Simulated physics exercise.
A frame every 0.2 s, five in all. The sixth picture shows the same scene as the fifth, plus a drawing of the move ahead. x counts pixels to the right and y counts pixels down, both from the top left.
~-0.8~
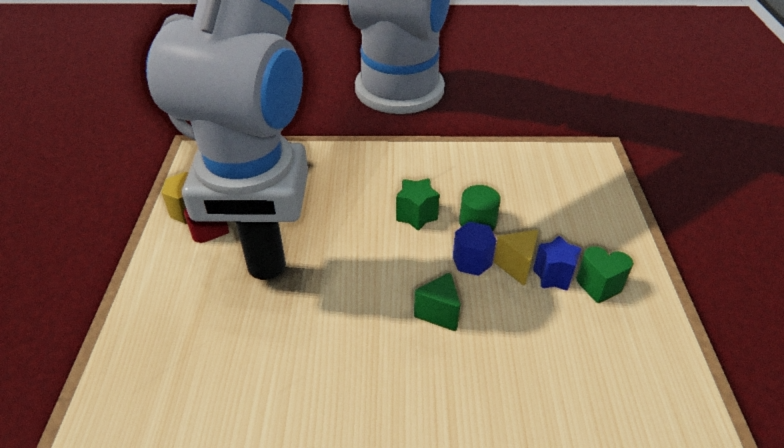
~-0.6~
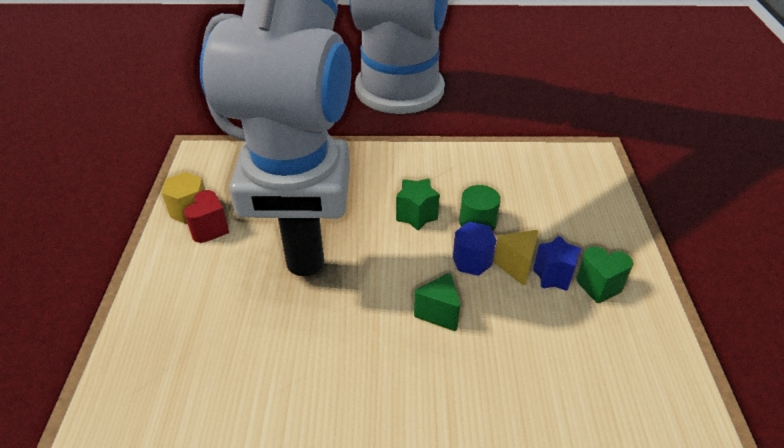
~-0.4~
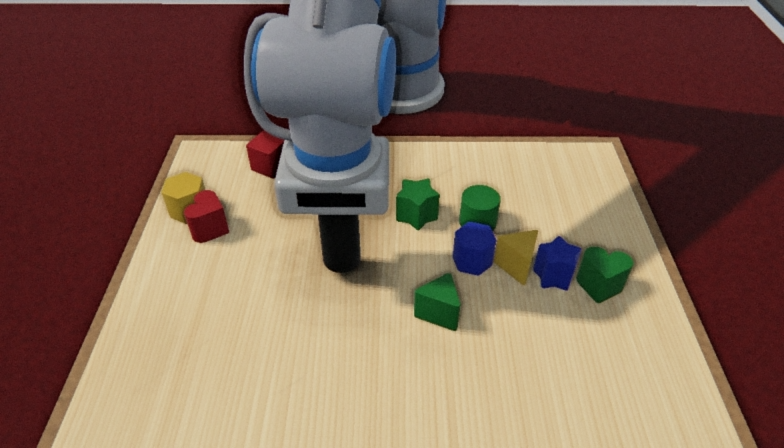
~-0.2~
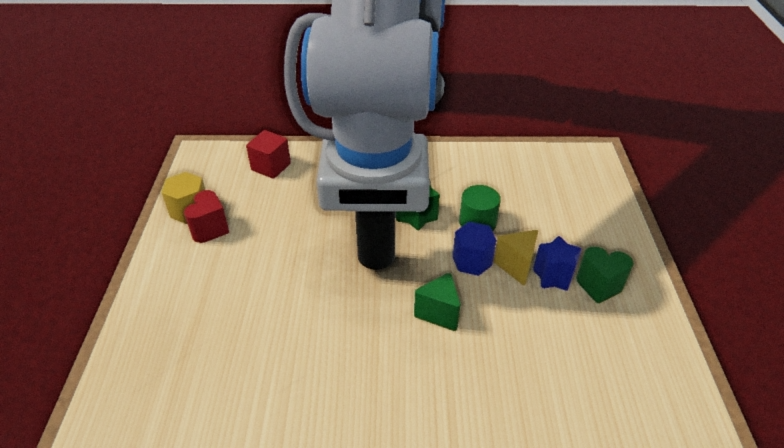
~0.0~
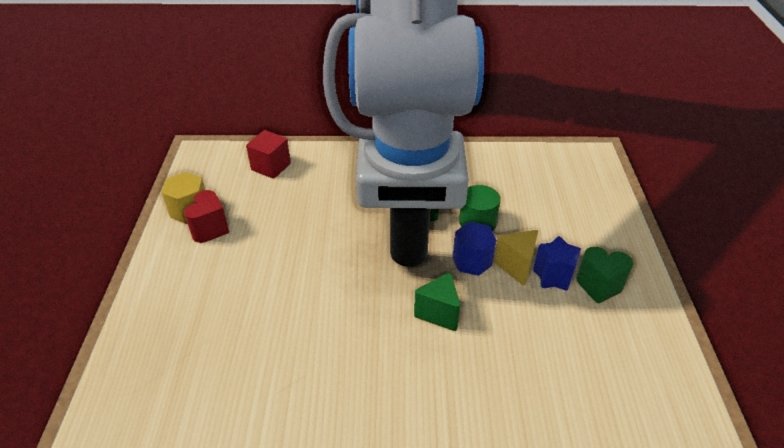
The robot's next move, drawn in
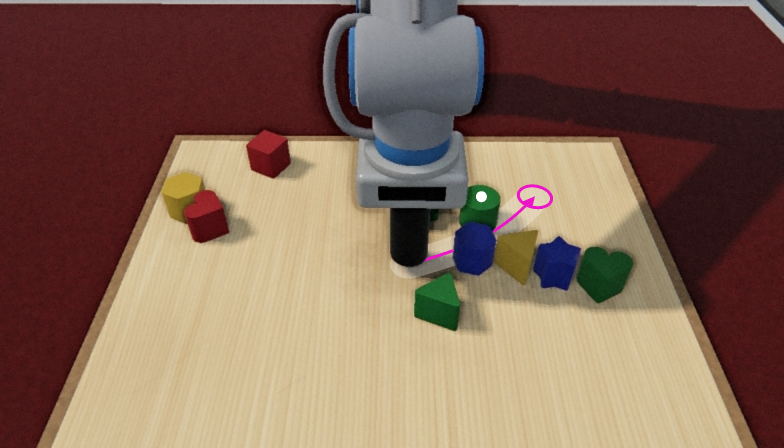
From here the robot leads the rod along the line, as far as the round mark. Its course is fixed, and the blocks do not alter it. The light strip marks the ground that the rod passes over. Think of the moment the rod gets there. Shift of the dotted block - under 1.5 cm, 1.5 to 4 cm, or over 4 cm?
Answer: More than 4 cm.
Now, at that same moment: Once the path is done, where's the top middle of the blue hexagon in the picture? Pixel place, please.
The point I'd pick in the picture is (502, 238).
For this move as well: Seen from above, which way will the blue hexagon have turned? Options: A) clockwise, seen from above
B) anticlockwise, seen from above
That would be A.
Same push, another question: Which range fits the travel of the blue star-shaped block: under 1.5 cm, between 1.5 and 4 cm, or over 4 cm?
Overall it shifts less than 1.5 cm.
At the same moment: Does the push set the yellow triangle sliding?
My answer is yes.
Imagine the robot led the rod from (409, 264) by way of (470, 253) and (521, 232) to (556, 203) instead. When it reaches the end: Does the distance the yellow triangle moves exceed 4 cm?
Yes, that is how it ends up.
Path on the board, from (409, 264) over (485, 236) to (535, 197); the dot is on the green cylinder.
On the path given first. One third of the way, rod (464, 236); blue hexagon (499, 237), turned 60° clockwise; yellow triangle (537, 246), turned 30° anticlockwise; blue star-shaped block (571, 250).
Two thirds of the way, rod (507, 213); blue hexagon (502, 238), turned 70° clockwise; green cylinder (497, 175); yellow triangle (539, 248), turned 35° anticlockwise; blue star-shaped block (572, 251).
At the end, rod (537, 186); blue hexagon (502, 238), turned 70° clockwise; green cylinder (501, 165); yellow triangle (539, 248), turned 35° anticlockwise; blue star-shaped block (572, 251).
